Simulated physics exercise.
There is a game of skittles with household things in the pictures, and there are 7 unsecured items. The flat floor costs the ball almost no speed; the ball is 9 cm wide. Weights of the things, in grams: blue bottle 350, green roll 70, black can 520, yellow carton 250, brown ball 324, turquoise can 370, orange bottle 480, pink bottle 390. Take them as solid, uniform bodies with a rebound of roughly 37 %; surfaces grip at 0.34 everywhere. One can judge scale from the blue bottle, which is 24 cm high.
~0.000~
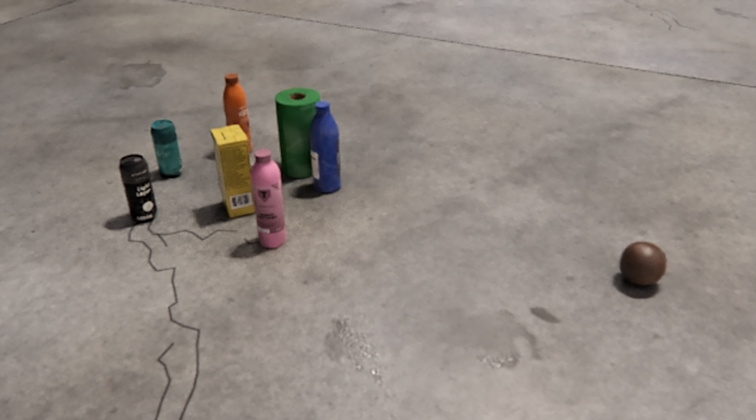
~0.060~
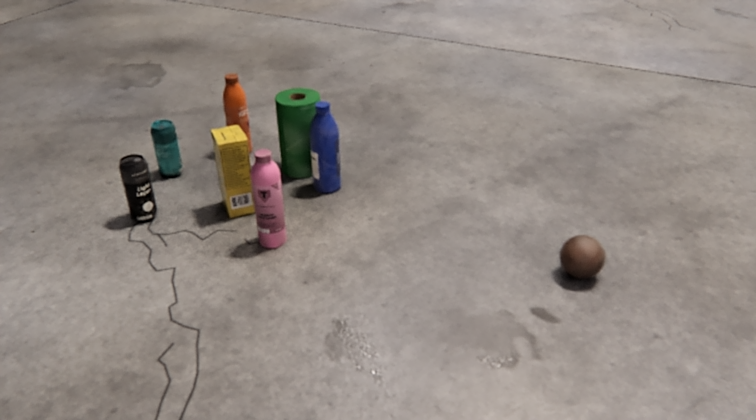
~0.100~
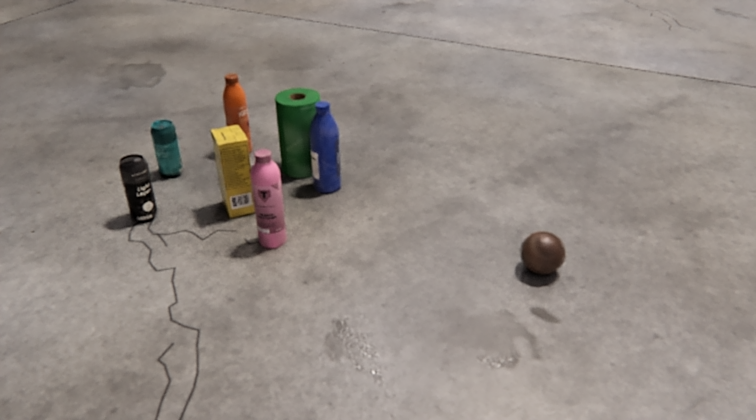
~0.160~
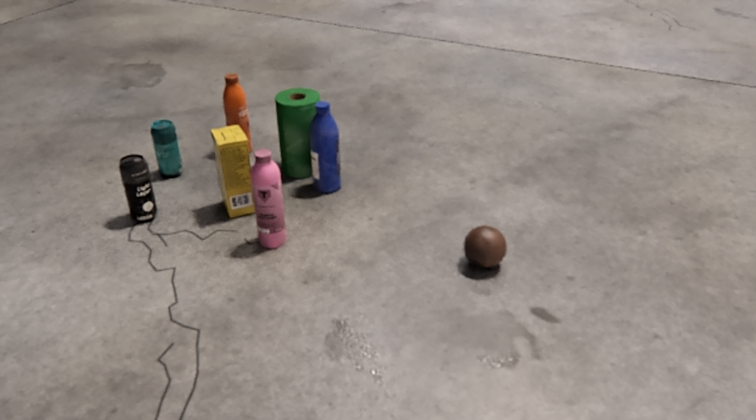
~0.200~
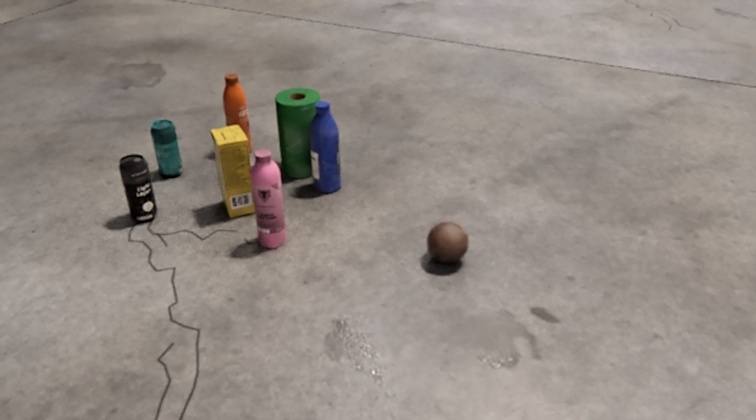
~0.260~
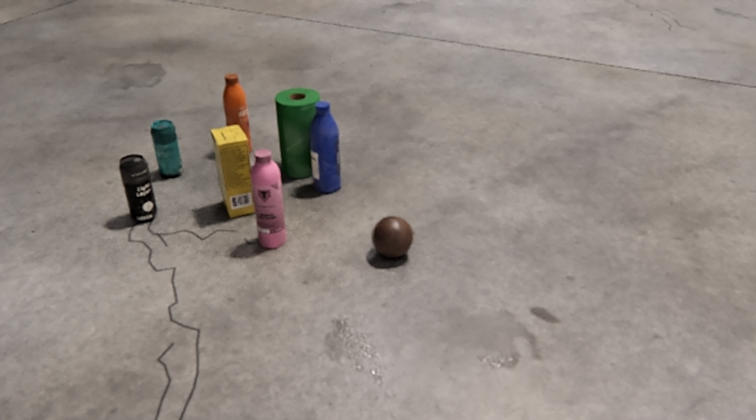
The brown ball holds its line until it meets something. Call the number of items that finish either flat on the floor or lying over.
Items over or lost: One.
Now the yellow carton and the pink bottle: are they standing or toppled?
Here's how it ends: The yellow carton never goes down, and the pink bottle comes down.
By 0.56 s, ball 86 cm along; brown ball near (252, 221); pink bottle tilted 59°.
By 1.16 s, ball 95 cm along; brown ball near (219, 215); pink bottle on its side.
When it is over (4.0 s), lying over on the floor, pink bottle; the other 6 within 8 cm of the start. End places, in pixels of the last picture, blue bottle near (325, 147), green roll near (301, 133).
